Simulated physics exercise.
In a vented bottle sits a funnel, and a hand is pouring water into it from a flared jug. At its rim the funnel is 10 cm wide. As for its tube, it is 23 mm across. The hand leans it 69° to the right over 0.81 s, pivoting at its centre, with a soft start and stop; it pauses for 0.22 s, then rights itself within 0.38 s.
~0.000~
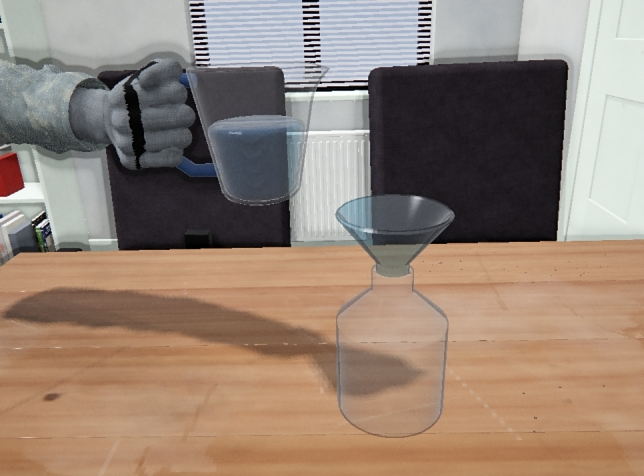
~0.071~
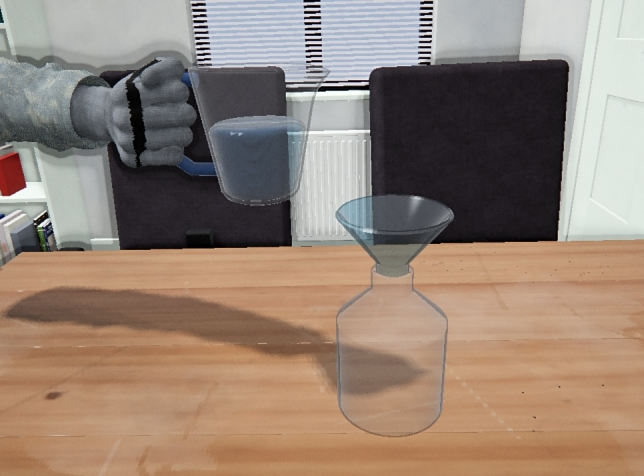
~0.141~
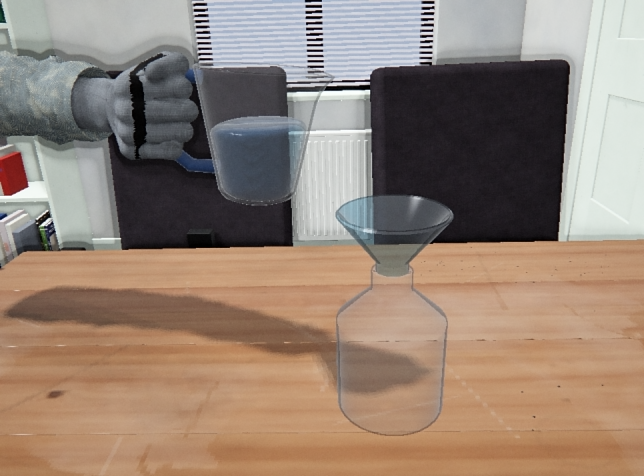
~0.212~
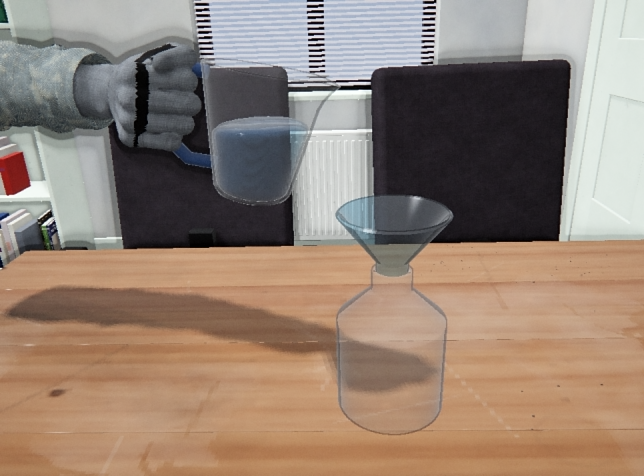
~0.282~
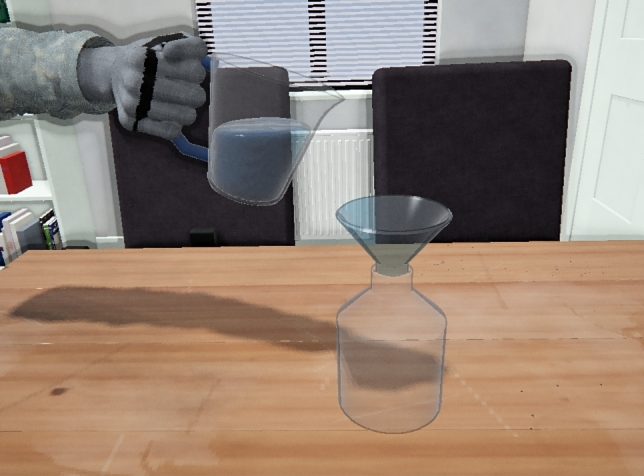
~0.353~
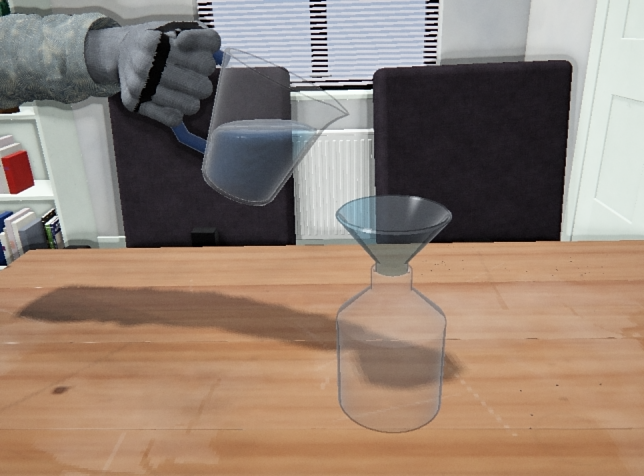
At the start, a gloved hand holds a clear, flared jug of bluish liquid nearly upright, above and to the left of a funnel in an empty clear bottle on a wooden table. The hand then tilts the jug steadily to the right, its rim dipping toward the funnel while the liquid stays inside.
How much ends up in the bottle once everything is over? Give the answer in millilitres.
Roughly 190 ml.
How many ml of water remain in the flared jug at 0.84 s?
Some 230 ml are still held at that time.
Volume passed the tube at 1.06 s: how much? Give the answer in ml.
The volume is close to 110 ml.
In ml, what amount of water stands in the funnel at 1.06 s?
Reading: Approx. 45 ml.
Then, 0.64 s in, the tilt is 61° and 0 ml has passed the tube, 0 ml is in the funnel, 315 ml in the flared jug and 0 ml has missed.
Then, 0.84 s in, the tilt is 69° and 35 ml has passed the tube, 30 ml is in the funnel, 230 ml in the flared jug and 0 ml has missed.
Then, 1.06 s in, the tilt is 68° and 105 ml has passed the tube, 45 ml is in the funnel, 155 ml in the flared jug and 0 ml has missed.
Then, 1.30 s in, the tilt is 14° and 165 ml has passed the tube, 25 ml is in the funnel, 135 ml in the flared jug and 5 ml has missed.
Finally, 190 ml has passed the tube, 0 ml is in the funnel, 135 ml in the flared jug and 5 ml has missed.
